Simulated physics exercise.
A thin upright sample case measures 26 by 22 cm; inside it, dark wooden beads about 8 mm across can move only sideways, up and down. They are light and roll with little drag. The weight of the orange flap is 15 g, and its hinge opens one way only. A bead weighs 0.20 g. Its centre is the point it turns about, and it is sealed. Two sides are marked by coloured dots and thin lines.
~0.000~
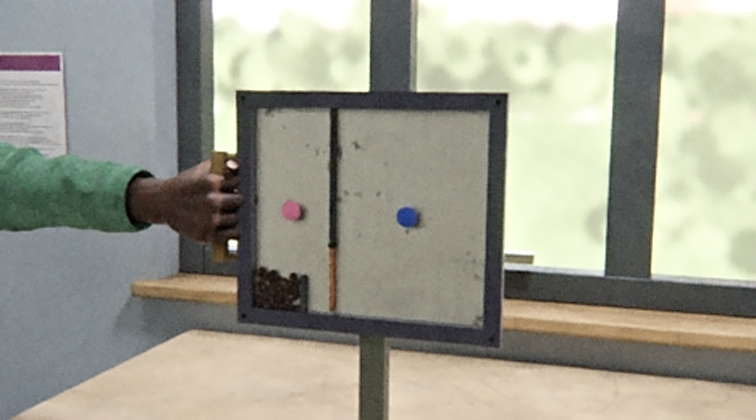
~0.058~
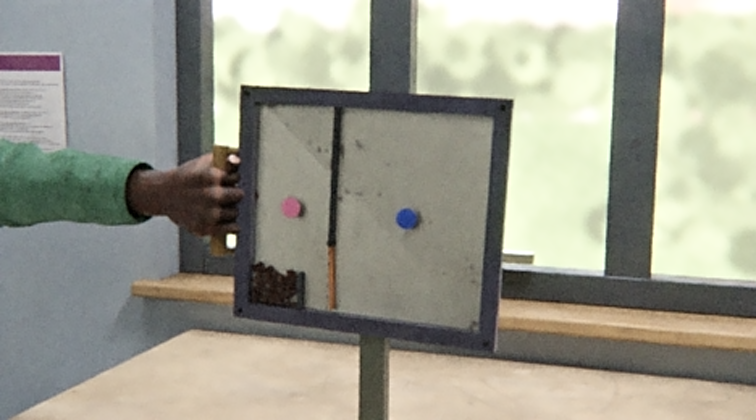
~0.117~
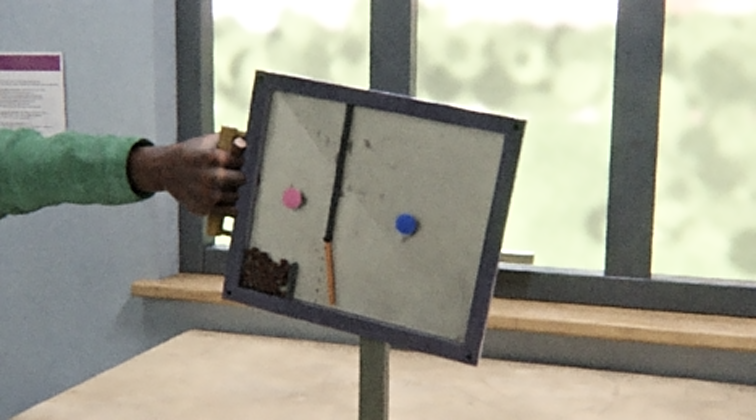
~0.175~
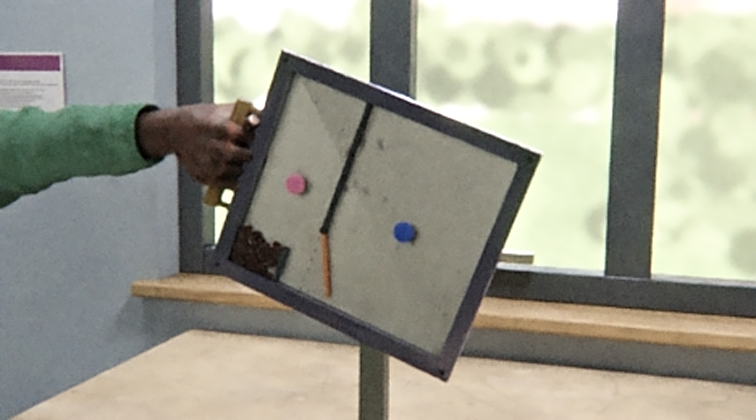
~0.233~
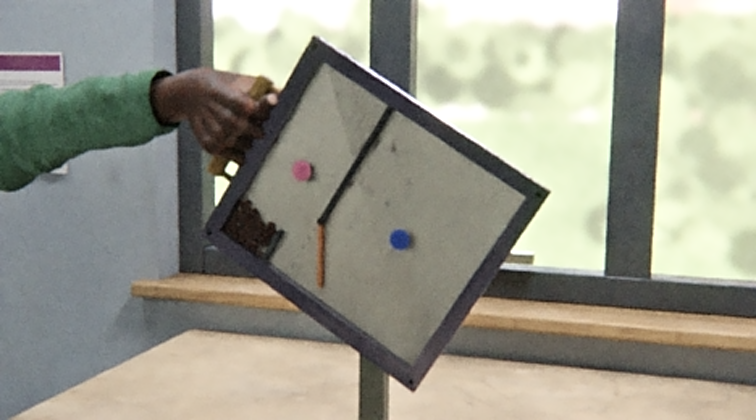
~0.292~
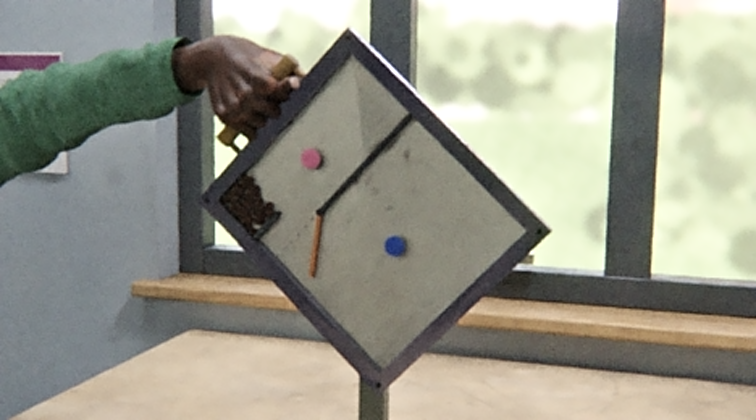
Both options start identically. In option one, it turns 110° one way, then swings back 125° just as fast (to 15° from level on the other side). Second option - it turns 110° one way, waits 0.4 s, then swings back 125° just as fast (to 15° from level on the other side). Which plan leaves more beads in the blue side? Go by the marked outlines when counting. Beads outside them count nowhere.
Pick: The initial plan.
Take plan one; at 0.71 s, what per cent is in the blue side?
I'd put it near 10 in a hundred.
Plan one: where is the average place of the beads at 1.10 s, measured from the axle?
Roughly 1 cm to the left and 2 cm up.
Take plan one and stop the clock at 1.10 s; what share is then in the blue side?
Share: Close to 20 percent.
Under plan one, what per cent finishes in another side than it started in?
Something near 45 per cent end up elsewhere.
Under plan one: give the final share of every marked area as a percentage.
Tally: Pink side = 55; blue side = 45.
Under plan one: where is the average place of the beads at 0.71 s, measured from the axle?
It sits around 2 cm to the left and around 7 cm up.
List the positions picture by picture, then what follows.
In the first picture, level; about 40 beads; beads centred (277, 290); top one (263, 269); orange flap (333, 245); pink (291, 211), blue (406, 217).
In the second picture, turned 2° clockwise; beads centred (274, 286); top one (260, 264).
In the third picture, turned 9° clockwise; beads centred (266, 273); top one (255, 250); wall ends (329, 234), (294, 265).
In the fourth picture, turned 20° clockwise; beads centred (256, 252); top one (249, 227); orange flap (324, 230) tilted 4°.
In the fifth picture, turned 32° clockwise; beads centred (251, 228); top one (248, 203).
In the sixth picture, turned 43° clockwise; beads centred (249, 204); top one (245, 179); orange flap (321, 212) tilted 8°; pink (310, 159), blue (394, 246).
Plan one. 0.71 s, it stands 110° clockwise; the beads' middle is 2 cm left of and 7 cm above the centre; pink 90 %, blue 10 %; orange flap open 51°.
After 1.10 s, it stands 48° clockwise; the beads' middle is 1 cm left of and 2 cm above the centre; pink 80 %, blue 20 %; orange flap open 50°.
After 1.49 s, it stands 15° anticlockwise; the beads' middle is in line with and 10 cm below the centre; pink 55 %, blue 45 %; orange flap open 19°.
At rest by 2.7 s, it stands 15° anticlockwise; pink 55 %, blue 45 %; orange flap open 19°.
Plan two would end with pink 75 %, blue 25 %.
